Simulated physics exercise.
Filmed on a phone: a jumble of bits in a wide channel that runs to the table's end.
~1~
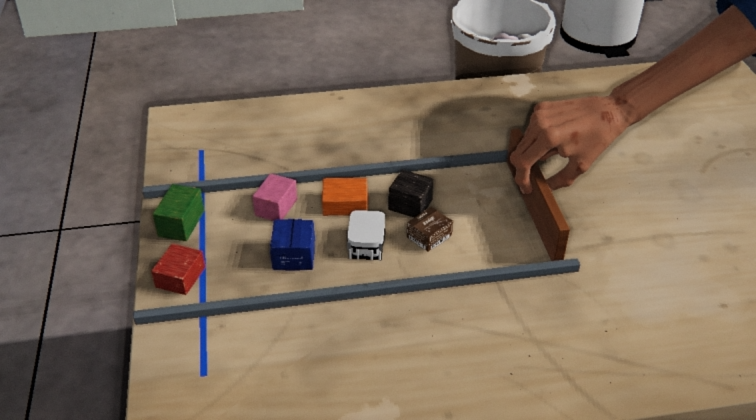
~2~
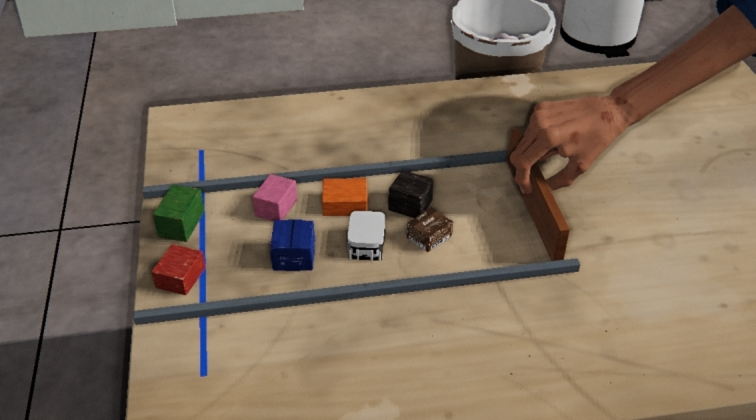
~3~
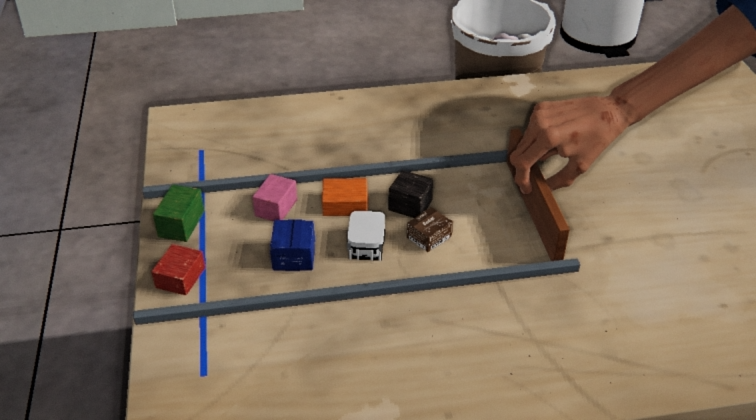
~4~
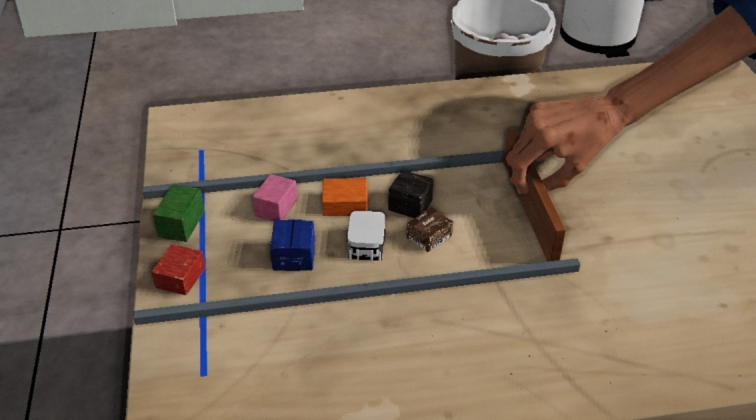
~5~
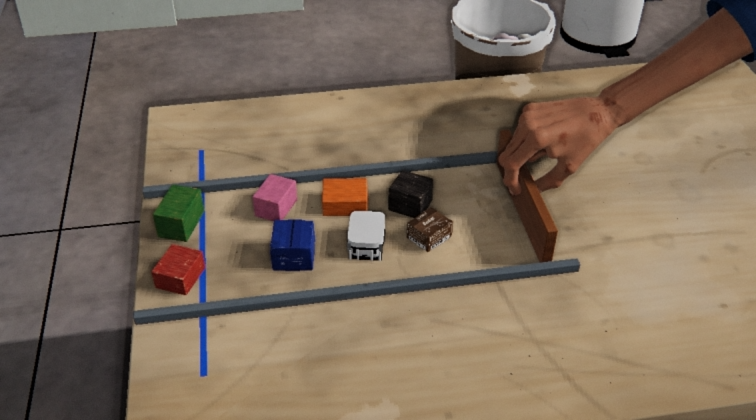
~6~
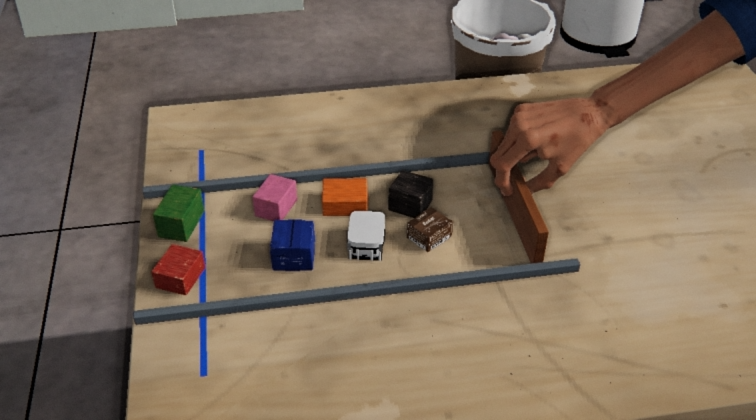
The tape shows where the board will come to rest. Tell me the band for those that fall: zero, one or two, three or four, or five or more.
The number that fall off is three or four.
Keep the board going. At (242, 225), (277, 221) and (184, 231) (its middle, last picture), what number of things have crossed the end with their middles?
Place by place, 2, 0 and 5.
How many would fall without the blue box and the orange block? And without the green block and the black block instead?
It would be 1 and 2.
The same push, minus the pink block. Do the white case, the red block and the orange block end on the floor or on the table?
The white case remains up, the red block goes over, the orange block is kept.
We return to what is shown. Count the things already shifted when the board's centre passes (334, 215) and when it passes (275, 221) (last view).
6 and 8.
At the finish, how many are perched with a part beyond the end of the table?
It comes to 2.
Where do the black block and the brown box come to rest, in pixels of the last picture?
About (182, 227), and the other about (183, 253).
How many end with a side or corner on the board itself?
The number is 2.
Soon after, none off yet; red block at rest near (179, 269); green block at rest near (179, 213); pink block at rest near (275, 198).
At rest, the number that fall off is three or four; fallen, blue box, pink block, green block and red block.
